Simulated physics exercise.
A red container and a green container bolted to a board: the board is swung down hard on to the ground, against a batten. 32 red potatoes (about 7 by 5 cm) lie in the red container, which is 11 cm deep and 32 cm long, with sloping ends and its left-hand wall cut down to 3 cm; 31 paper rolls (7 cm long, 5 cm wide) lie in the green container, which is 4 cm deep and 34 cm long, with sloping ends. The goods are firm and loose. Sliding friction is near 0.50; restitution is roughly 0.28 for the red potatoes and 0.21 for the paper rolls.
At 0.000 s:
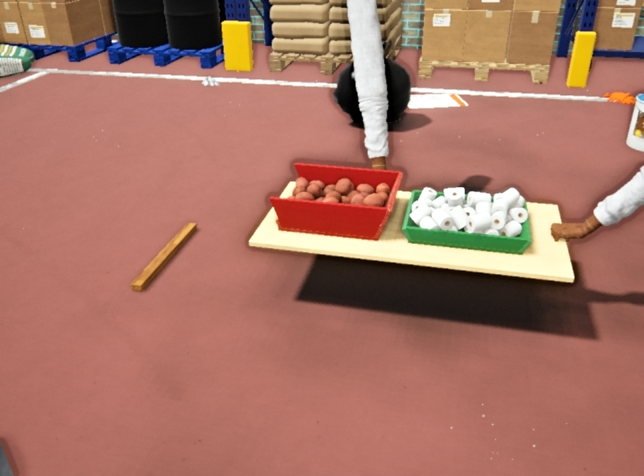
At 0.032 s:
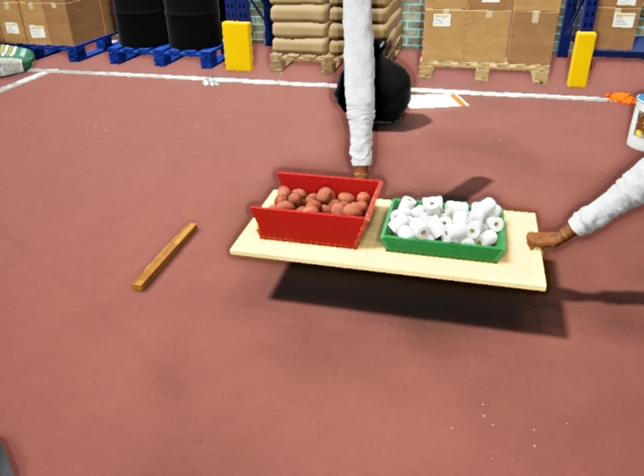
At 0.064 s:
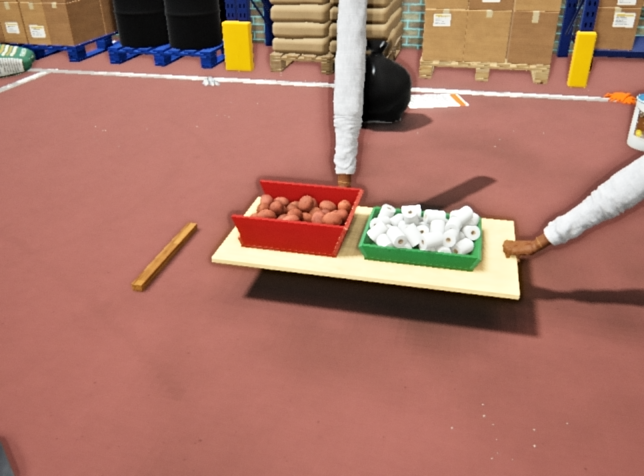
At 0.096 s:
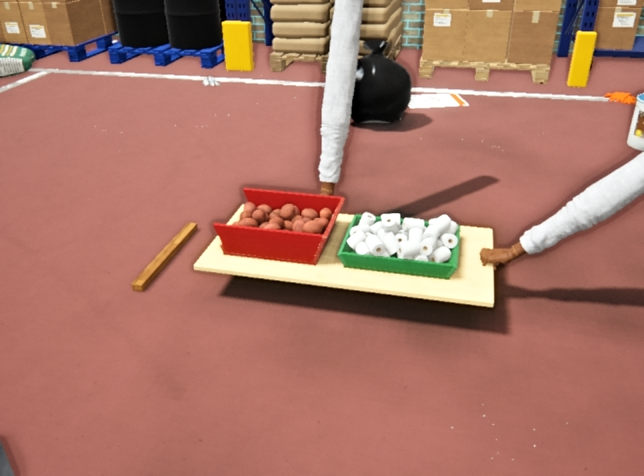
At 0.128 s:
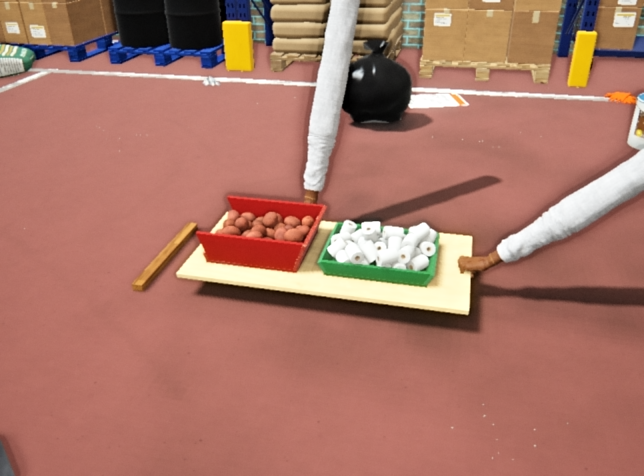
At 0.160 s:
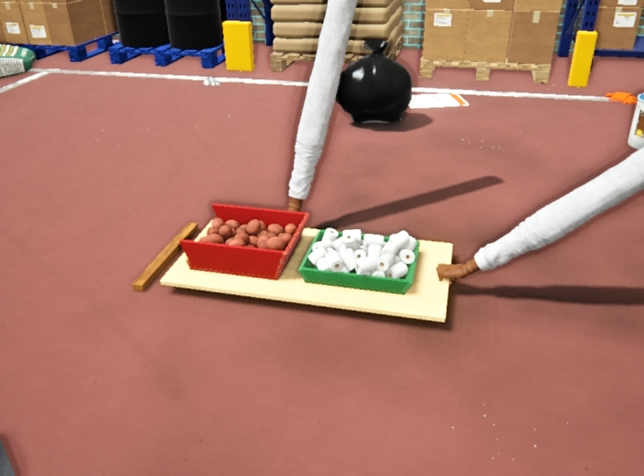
The clip shows two hands in white sleeves gripping a pale board that carries a red container of red potatoes and a green container of white paper rolls, lowering it leftward toward a wooden batten on the reddish floor.
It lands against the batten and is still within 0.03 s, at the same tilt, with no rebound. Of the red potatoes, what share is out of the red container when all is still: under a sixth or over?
Fewer than one in six of the red potatoes leave the red container.
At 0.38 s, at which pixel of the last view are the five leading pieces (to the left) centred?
Near (188, 248).
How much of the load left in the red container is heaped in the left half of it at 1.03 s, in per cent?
Some 60 per cent.
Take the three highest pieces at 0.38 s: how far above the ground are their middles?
About 14 cm.
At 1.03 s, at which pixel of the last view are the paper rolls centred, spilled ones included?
At about (322, 262).
After 0.18 s, the board stops.
After 0.26 s, red container 32 in, 0 out and green container 31 in, 0 out.
After 0.38 s, red container 31 in, 1 out and green container 27 in, 4 out.
After 0.60 s, red container 30 in, 2 out and green container 23 in, 8 out.
When it is over (at 1.03 s), red container 31 in, 1 out and green container 23 in, 8 out. Asked share, 1 of 32, 3 per cent.
